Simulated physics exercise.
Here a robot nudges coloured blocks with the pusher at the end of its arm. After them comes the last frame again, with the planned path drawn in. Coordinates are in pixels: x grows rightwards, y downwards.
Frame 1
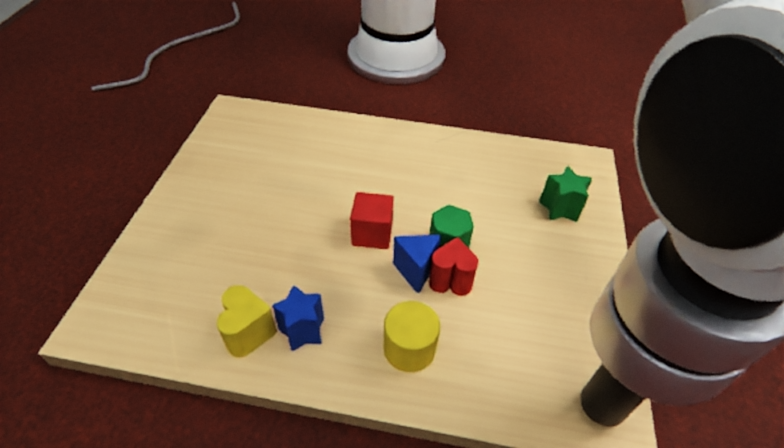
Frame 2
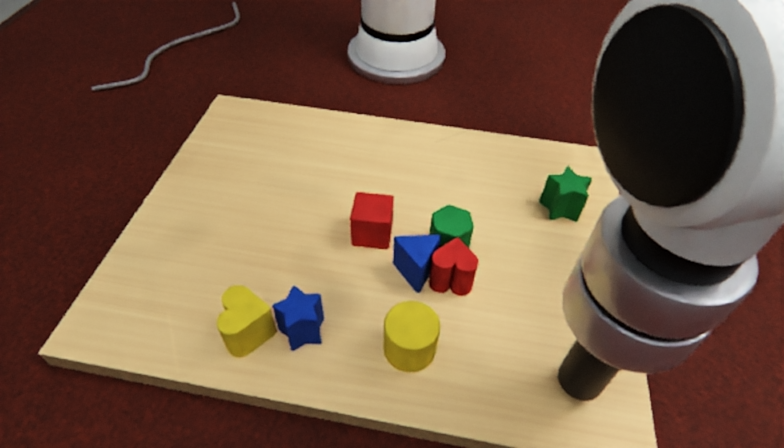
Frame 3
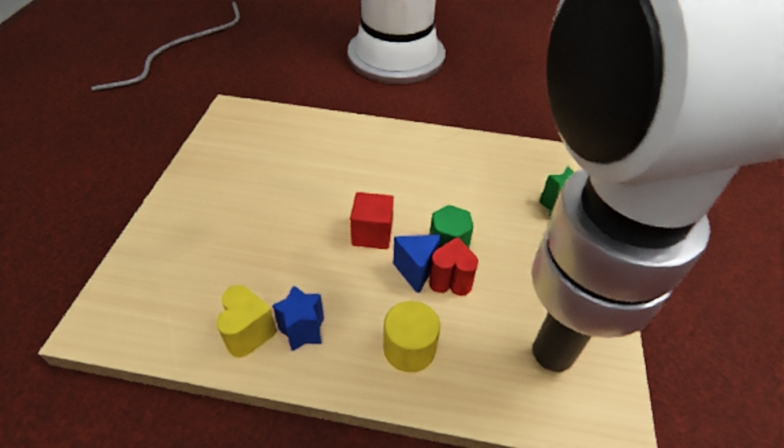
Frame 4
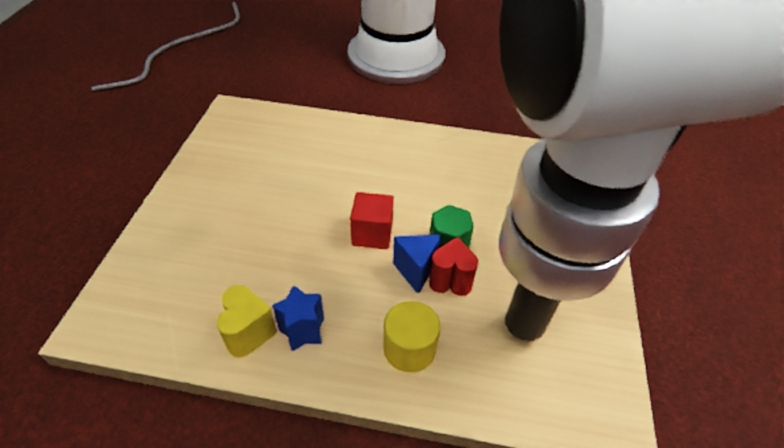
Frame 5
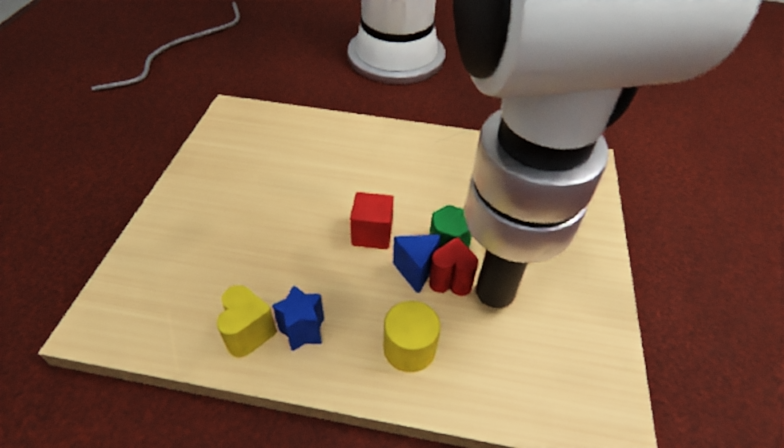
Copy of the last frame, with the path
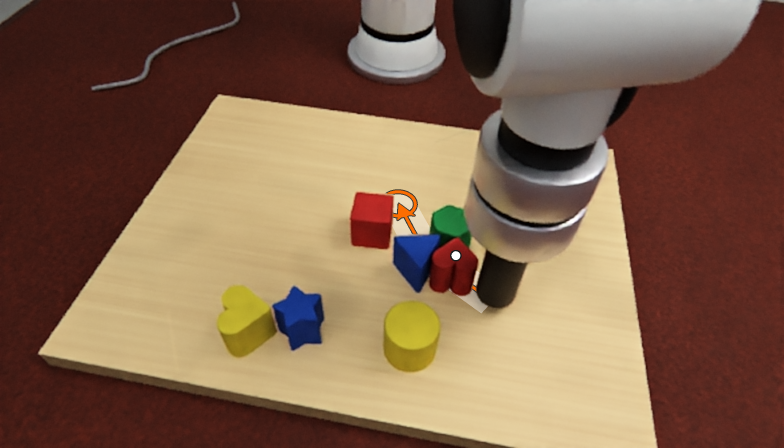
The clip opens on a wooden board scattered with red, blue, green and yellow blocks, a robot arm's dark pusher near the lower right corner. The arm glides steadily up and to the left, passing in front of the green star, until the pusher is beside the red heart; the blocks stay still.
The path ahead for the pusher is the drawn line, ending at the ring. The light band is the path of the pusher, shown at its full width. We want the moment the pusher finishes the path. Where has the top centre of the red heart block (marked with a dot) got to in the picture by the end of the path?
Expect it around (385, 219).
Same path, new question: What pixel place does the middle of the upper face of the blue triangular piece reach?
The middle of its top is at (355, 241).
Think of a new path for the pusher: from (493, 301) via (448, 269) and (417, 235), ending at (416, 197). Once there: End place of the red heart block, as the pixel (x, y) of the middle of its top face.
Pixel (385, 223).
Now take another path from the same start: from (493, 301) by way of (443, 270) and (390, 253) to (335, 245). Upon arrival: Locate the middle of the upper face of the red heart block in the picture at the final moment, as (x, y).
It should be at about (301, 228).
The drawn path runs from (493, 301) over (449, 271) and (417, 238) to (399, 204); the dot is on the red heart block.
On the path given first. One third of the way, pusher at (450, 261); blue triangular piece at (377, 235); green hexagon at (448, 212), turned 15° clockwise; red heart block at (411, 236), turned 30° anticlockwise.
Two thirds of the way, pusher at (418, 228); red square piece at (358, 201), turned 35° clockwise; blue triangular piece at (356, 241), turned 45° anticlockwise; green hexagon at (441, 189), turned 85° clockwise; red heart block at (385, 221), turned 95° anticlockwise.
At the end, pusher at (399, 194); red square piece at (358, 201), turned 35° clockwise; blue triangular piece at (355, 241), turned 45° anticlockwise; green hexagon at (443, 183), turned 100° clockwise; red heart block at (385, 219), turned 105° anticlockwise.
